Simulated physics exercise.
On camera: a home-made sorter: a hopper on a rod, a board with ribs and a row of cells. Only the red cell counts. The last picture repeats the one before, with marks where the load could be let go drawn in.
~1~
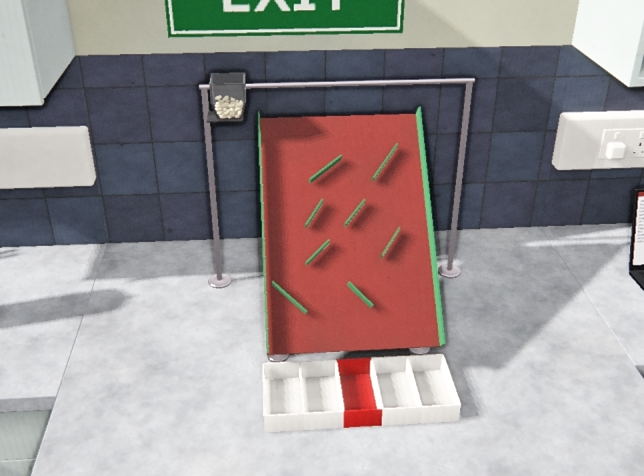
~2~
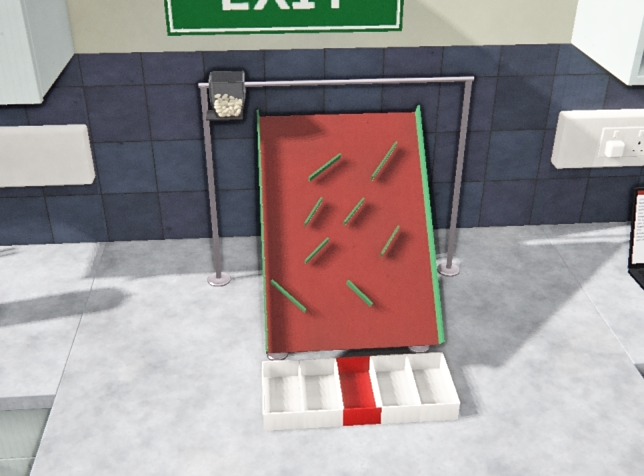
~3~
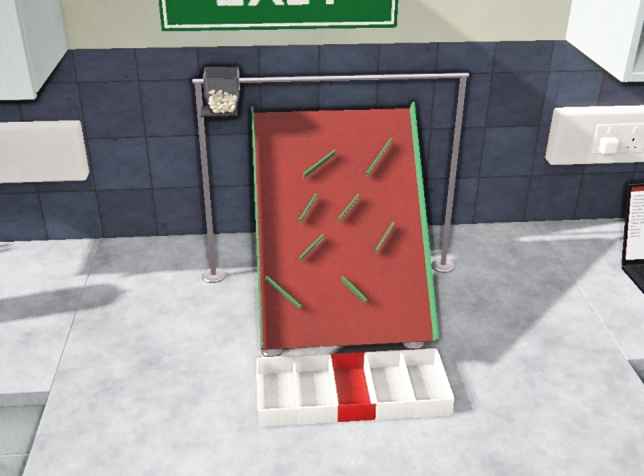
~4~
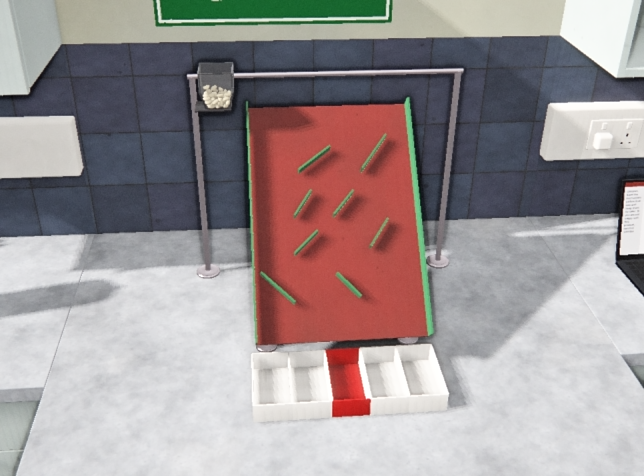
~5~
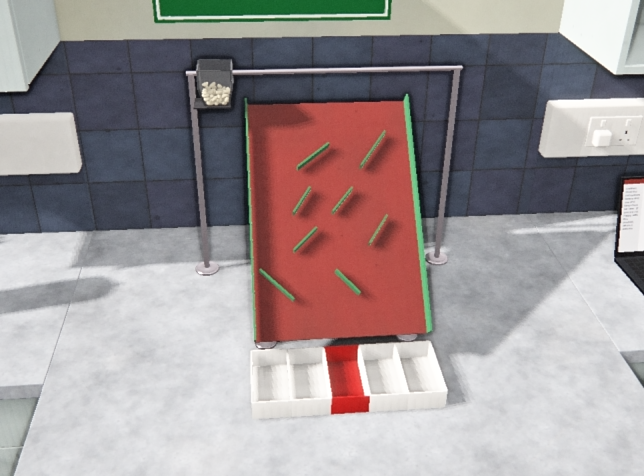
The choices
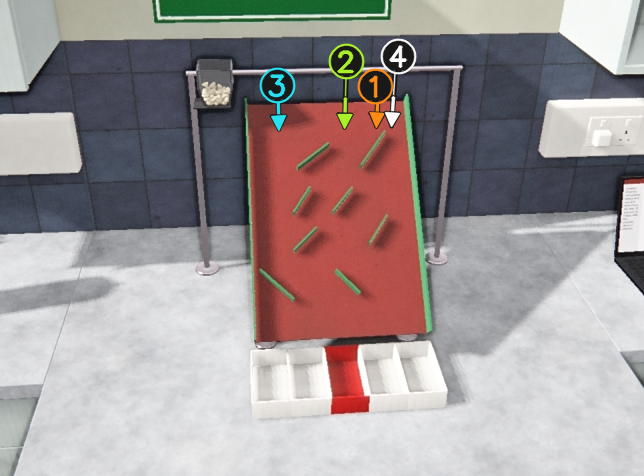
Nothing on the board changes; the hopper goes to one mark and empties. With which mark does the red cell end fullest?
Mark 3 does it best.
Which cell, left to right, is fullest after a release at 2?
The second from the left.
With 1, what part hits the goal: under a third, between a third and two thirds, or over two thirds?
Mark 1 gives under a third.
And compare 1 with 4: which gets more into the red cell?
That is mark 1.
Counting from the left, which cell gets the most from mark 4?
It is the fifth one.
On the marked copy, mark 1 meets the board at (376, 122); mark 2 meets the board at (344, 123); mark 3 meets the board at (278, 124); mark 4 meets the board at (391, 121).
Choosing 1, about a quarter in the red cell, about two thirds in other cells, a small part outside the box.
Choosing 2, a small part in the red cell, most in other cells, a small part held on the board.
Choosing 3, about two thirds in the red cell, about a third in other cells, a stray few held on the board.
Choosing 4, a small part in the red cell, most in other cells, a small part outside the box.
